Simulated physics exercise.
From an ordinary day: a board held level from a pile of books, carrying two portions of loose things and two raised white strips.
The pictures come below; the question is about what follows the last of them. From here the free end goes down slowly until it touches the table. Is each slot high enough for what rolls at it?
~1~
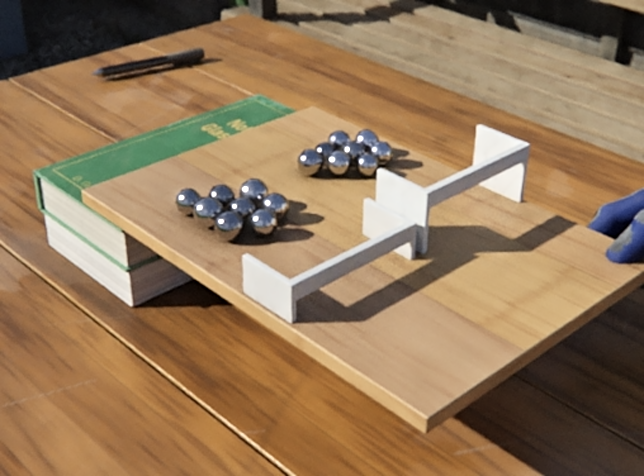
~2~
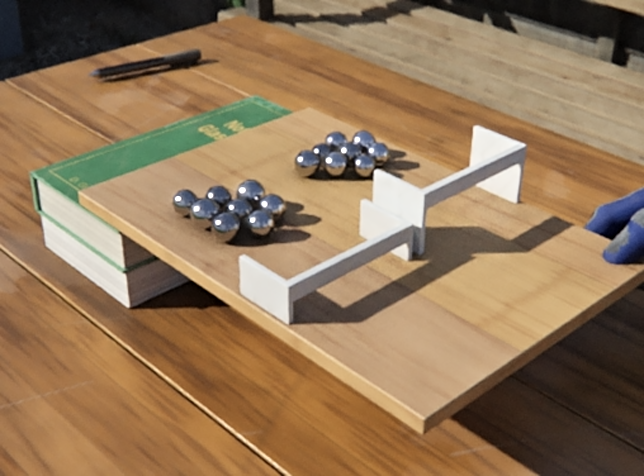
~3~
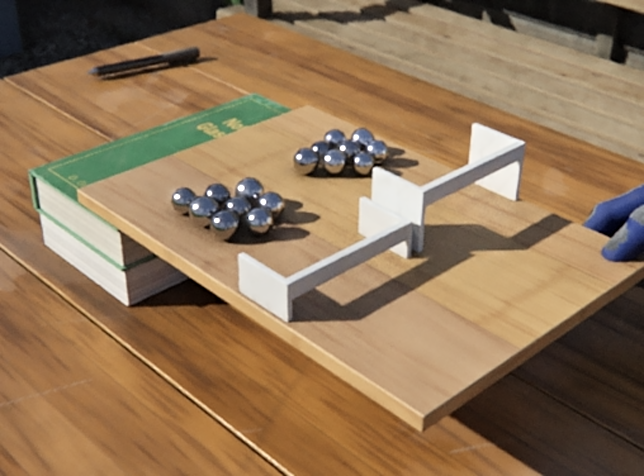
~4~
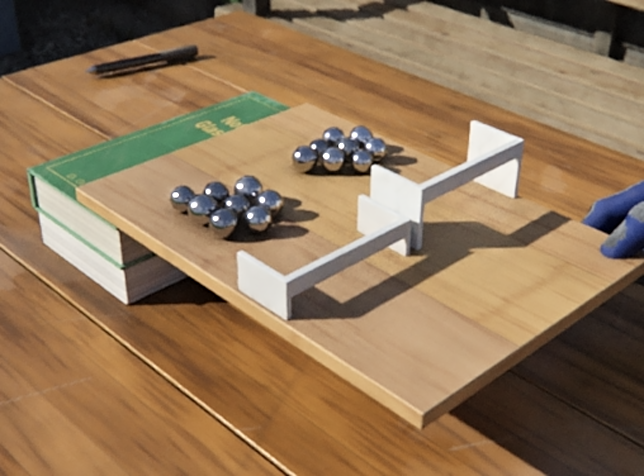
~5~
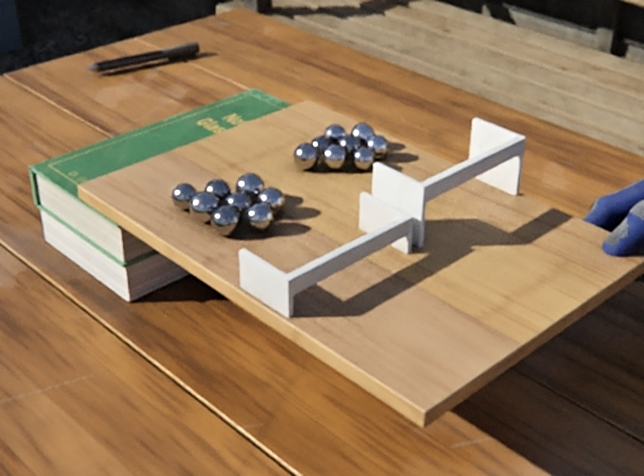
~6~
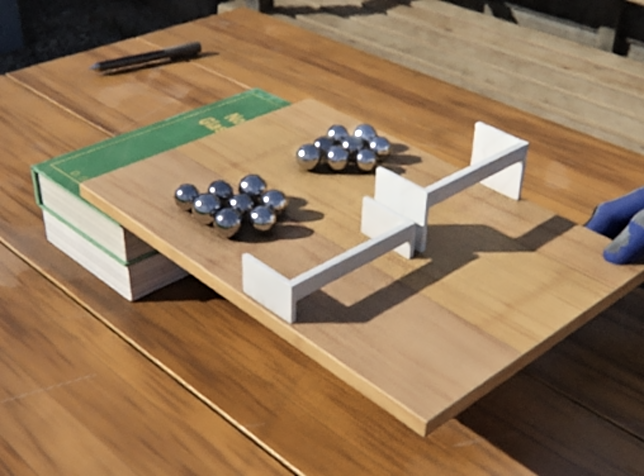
The near handful is penned in, the far handful travels onward.
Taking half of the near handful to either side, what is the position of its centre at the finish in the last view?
Close to (326, 301).
Then, 0.38 s later than the last frame, board sloping at 11°; near handful on its way down; far handful on its way down.
Then, 0.71 s later than the last frame, board resting at 14°; near handful has reached its gate; far handful every one past its gate.
When it is over, board resting at 14°; near handful gathered behind its gate; far handful every one past its gate.
